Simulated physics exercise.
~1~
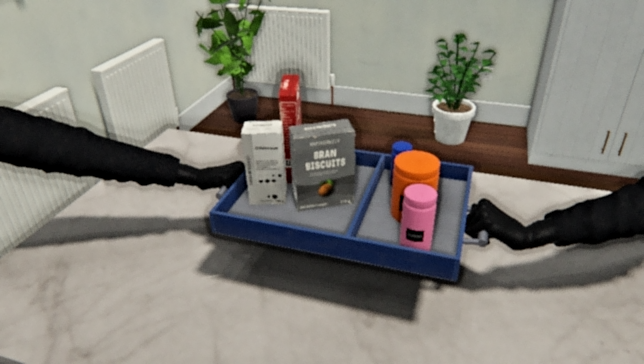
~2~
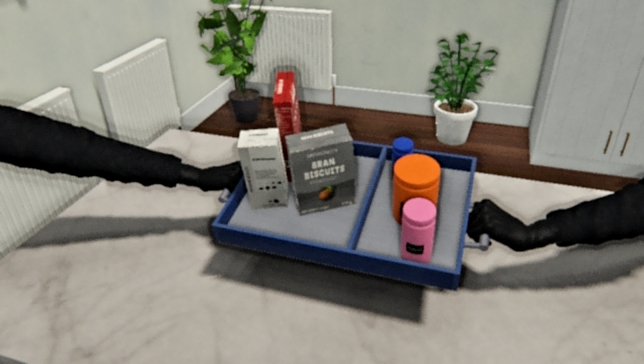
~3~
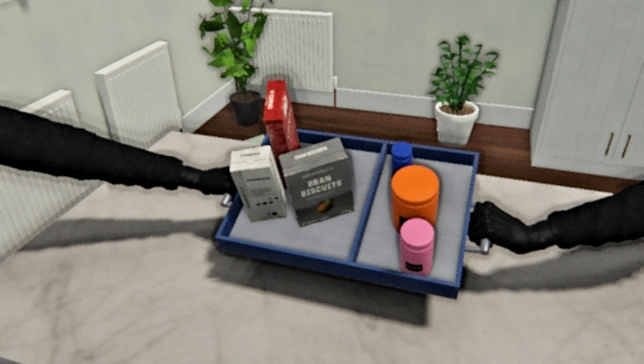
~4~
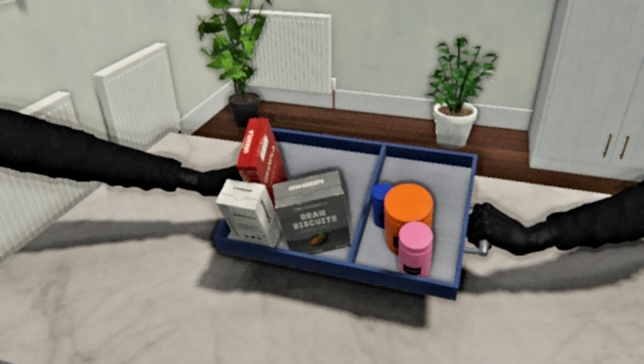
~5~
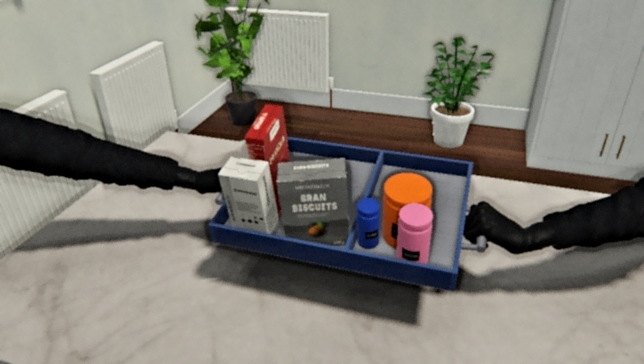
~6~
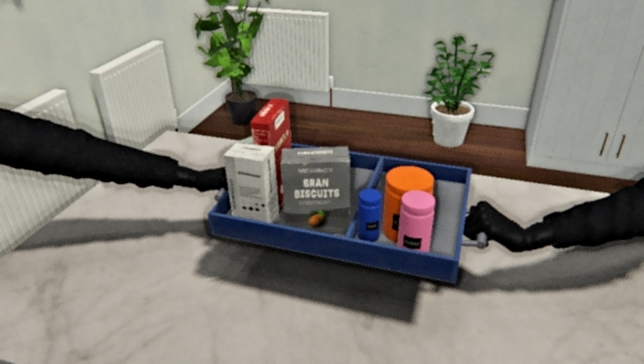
A blue tray held by two hands tips toward the viewer, its items slide nearer, and it levels.
